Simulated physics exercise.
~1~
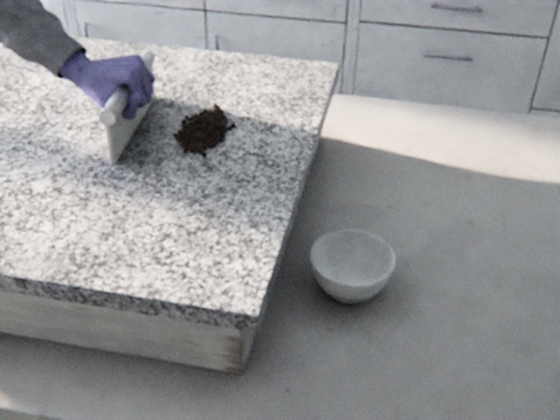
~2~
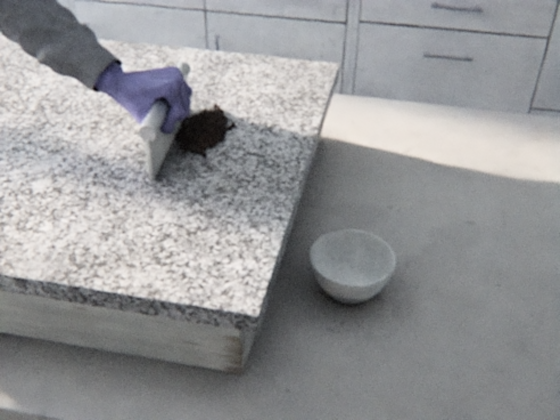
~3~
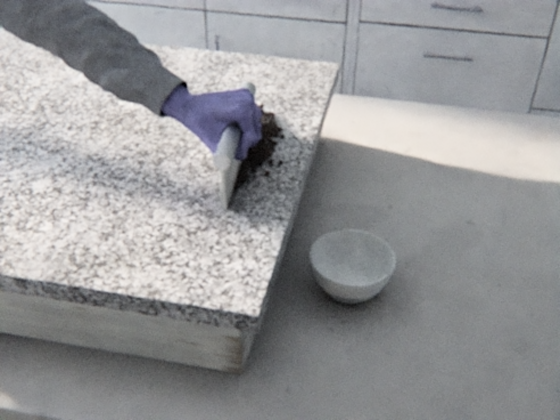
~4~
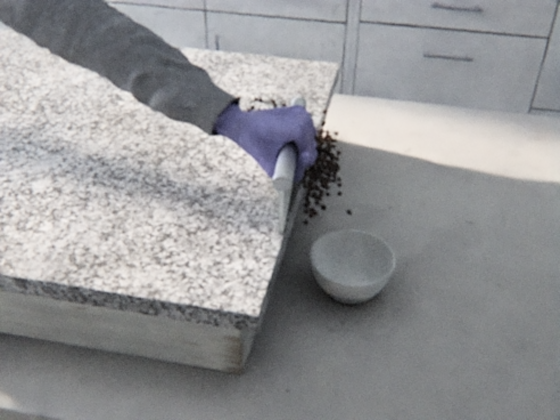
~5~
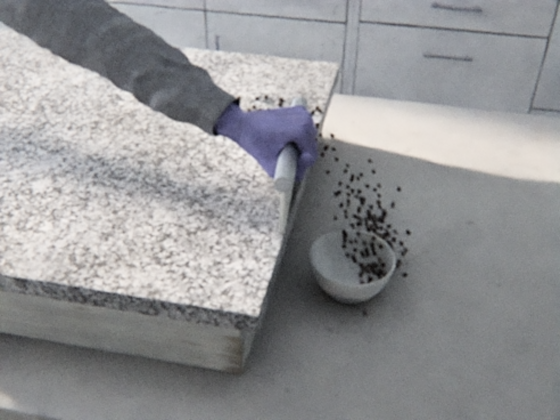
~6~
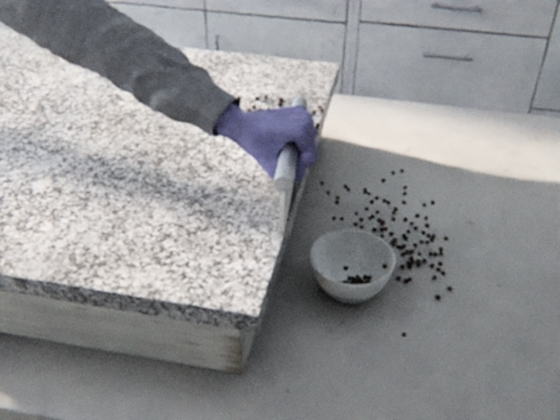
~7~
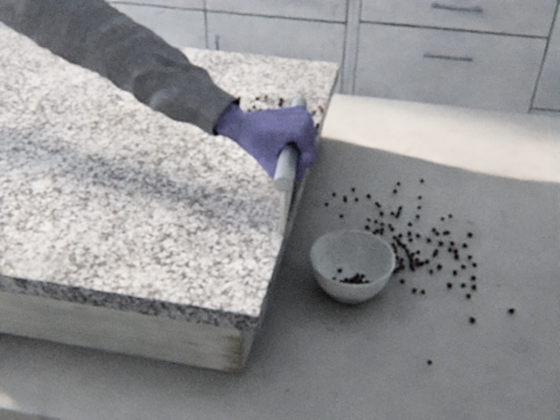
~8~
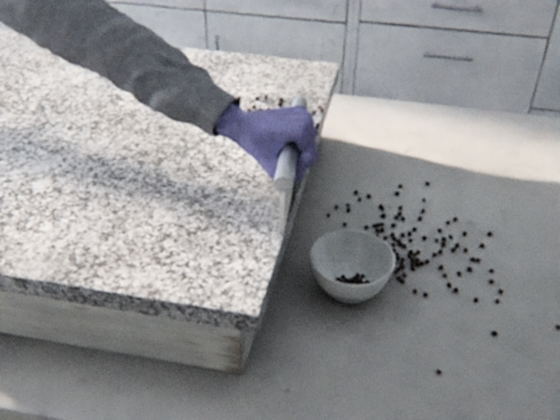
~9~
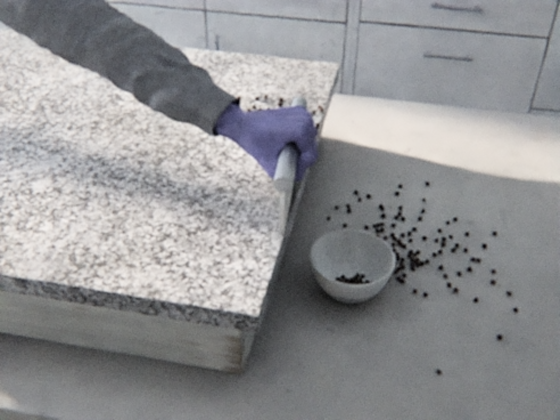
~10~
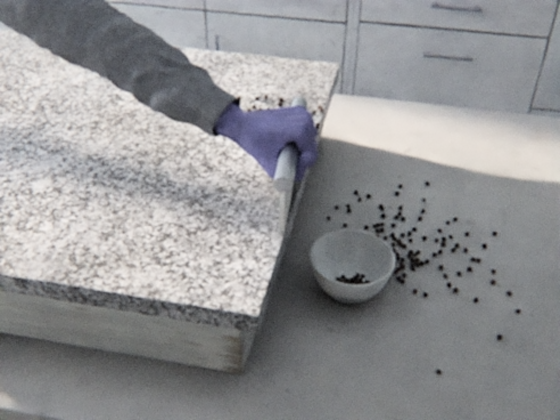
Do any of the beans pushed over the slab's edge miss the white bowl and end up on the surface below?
Yes, many of the beans miss the bowl and lie scattered on the grey surface beside it, while a smaller share lands inside the bowl.
